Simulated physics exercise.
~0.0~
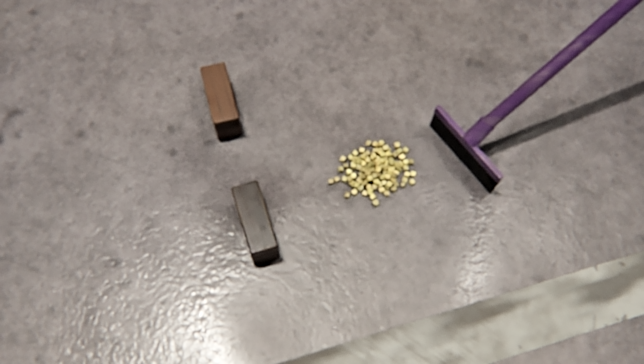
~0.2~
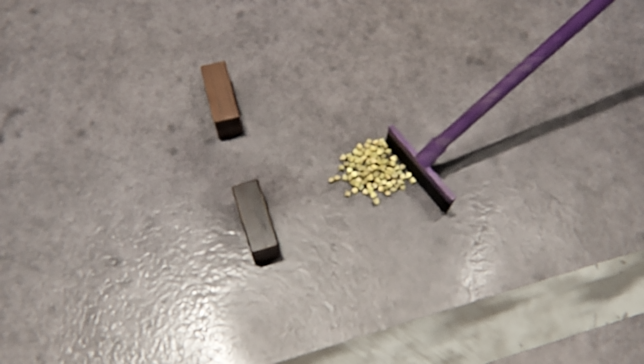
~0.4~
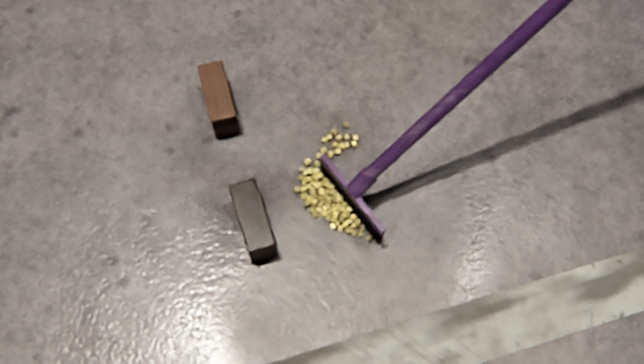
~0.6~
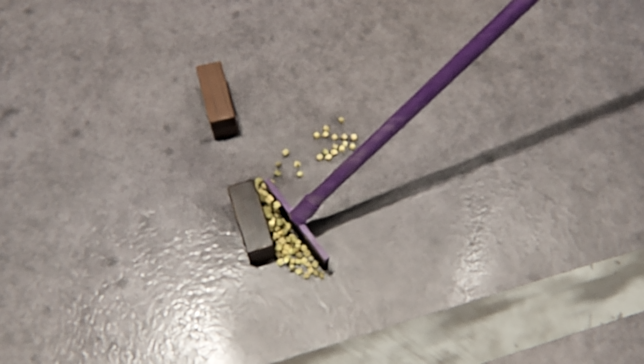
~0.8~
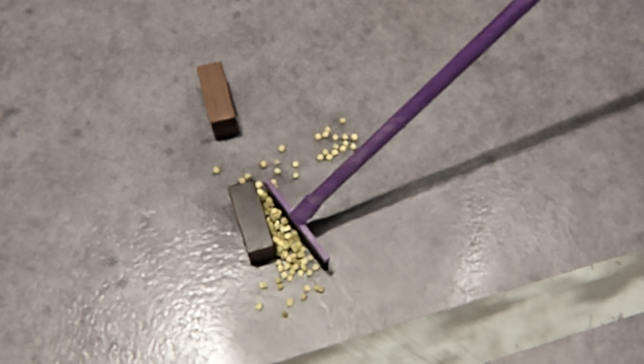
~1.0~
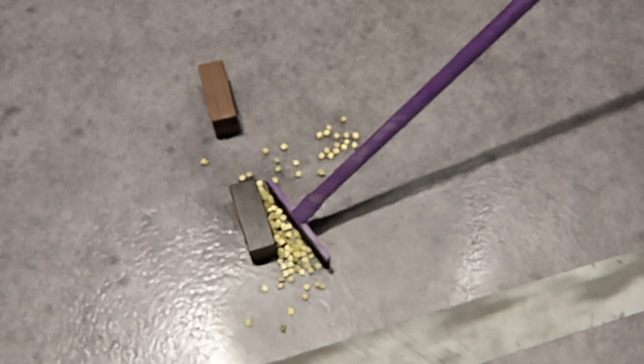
On a grey concrete-like floor, a purple squeegee pushes a pile of small yellowish cubes left and down toward two fixed blocks, then stops against the dark block, with most pieces held up before it, some spilling around its lower end and none passing through the gap.
